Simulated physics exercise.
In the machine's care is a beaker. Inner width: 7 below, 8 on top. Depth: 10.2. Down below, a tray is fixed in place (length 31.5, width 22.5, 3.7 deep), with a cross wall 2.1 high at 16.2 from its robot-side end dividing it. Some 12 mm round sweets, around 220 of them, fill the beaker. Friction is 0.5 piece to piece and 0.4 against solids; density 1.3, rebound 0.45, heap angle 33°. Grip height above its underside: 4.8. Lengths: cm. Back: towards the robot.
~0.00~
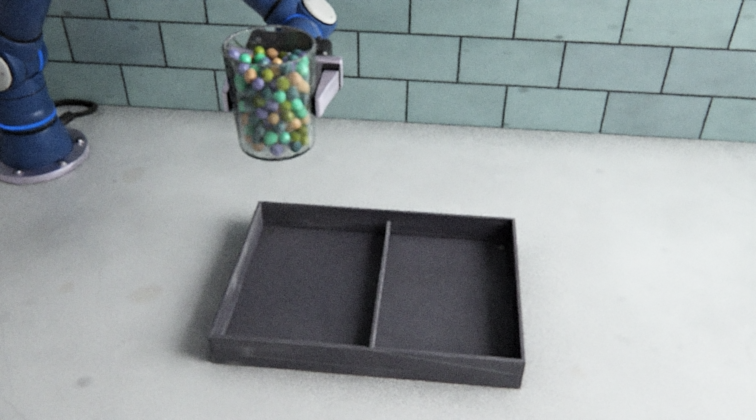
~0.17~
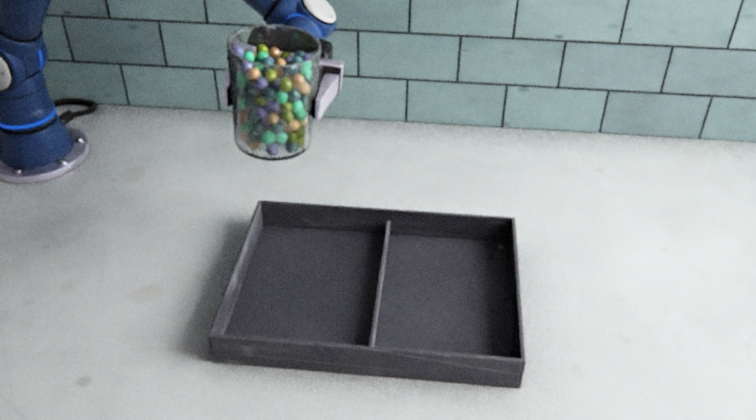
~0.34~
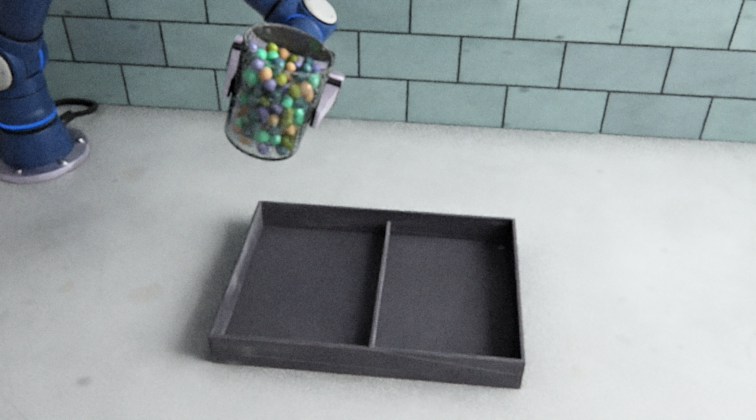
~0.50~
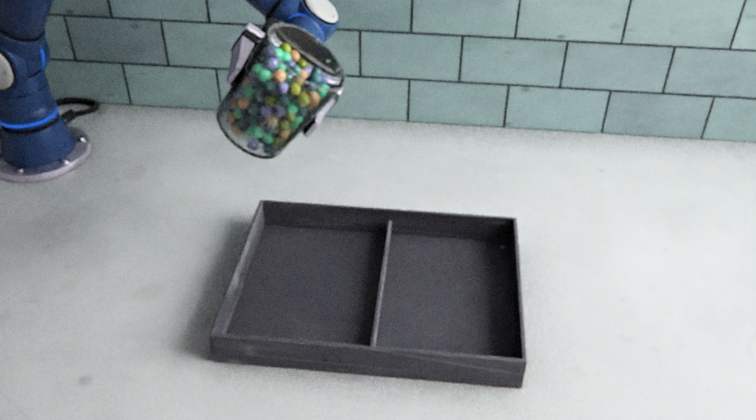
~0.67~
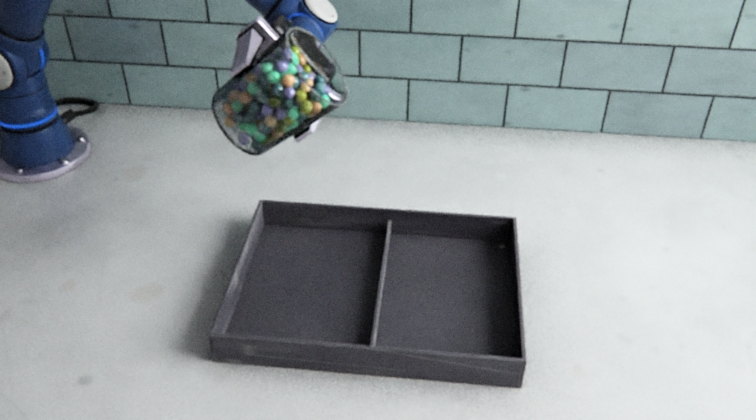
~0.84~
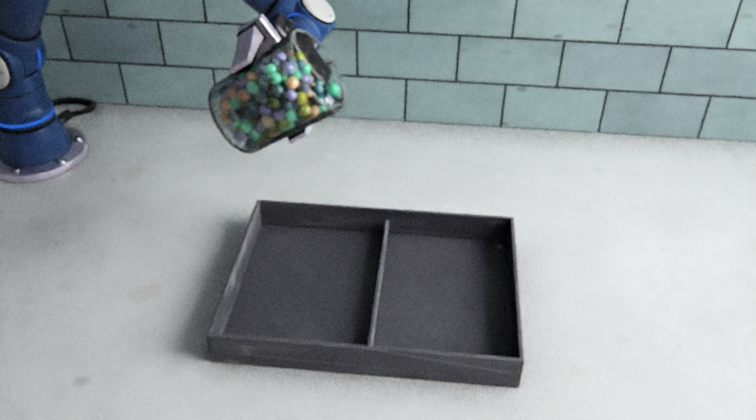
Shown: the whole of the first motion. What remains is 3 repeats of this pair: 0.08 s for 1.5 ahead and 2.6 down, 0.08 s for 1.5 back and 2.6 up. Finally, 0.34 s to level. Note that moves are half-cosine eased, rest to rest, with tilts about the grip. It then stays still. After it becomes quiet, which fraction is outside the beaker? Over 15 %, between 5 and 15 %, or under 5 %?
Between 5 and 15 %.
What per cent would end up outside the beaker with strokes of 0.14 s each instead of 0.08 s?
About 0 per cent in that case.
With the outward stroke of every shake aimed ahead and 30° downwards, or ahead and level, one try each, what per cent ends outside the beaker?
Try one gives about 10 in a hundred, try two about 25 in a hundred.
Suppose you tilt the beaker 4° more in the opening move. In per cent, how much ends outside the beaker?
Close to 10 in a hundred, I'd say.
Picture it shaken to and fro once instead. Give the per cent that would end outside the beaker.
It would come to about 0 %.
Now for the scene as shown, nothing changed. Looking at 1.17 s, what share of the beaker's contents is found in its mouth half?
Something near 45 per cent is there.
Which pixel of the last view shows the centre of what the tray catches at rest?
Centre estimate: Around (455, 287).
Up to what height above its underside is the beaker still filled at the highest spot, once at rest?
Height at rest: About 10.5 centimetres.
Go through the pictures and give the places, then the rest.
The first picture shows the beaker middle at (273, 96), level; upper third of the load around (270, 75), from x 235 to 305, top at y 50; 217 in the beaker.
The second picture shows the beaker middle at (274, 95), tilted 5° forward; upper third of the load around (271, 74), from x 240 to 310, top at y 50.
The third picture shows the beaker middle at (275, 96), tilted 19° forward; upper third of the load around (274, 75), from x 235 to 315, top at y 50.
The fourth picture shows the beaker middle at (277, 96), tilted 37° forward; upper third of the load around (279, 76), from x 230 to 325, top at y 50.
The fifth picture shows the beaker middle at (277, 96), tilted 51° forward; upper third of the load around (282, 78), from x 230 to 325, top at y 50.
The sixth picture shows the beaker middle at (275, 96), tilted 56° forward; upper third of the load around (277, 79), from x 225 to 335, top at y 55; 217 in the beaker.
After 1.17 s, tilted 56° forward, highest piece 29 above the table; 212 in the beaker, 1 in the far-side part, 4 in flight or on a rim.
After 1.50 s, tilted 26° forward, highest piece 30 above the table; 199 in the beaker, 9 in the far-side part, 9 in flight or on a rim.
After 1.86 s, level, highest piece 31 above the table; 199 in the beaker, 15 in the far-side part, 3 in the robot-side part.
After 2.91 s, level, highest piece 31 above the table; 199 in the beaker, 15 in the far-side part, 3 in the robot-side part.
In the end, 199 in the beaker, 15 in the far-side part, 3 in the robot-side part. That is 8 % outside the beaker.
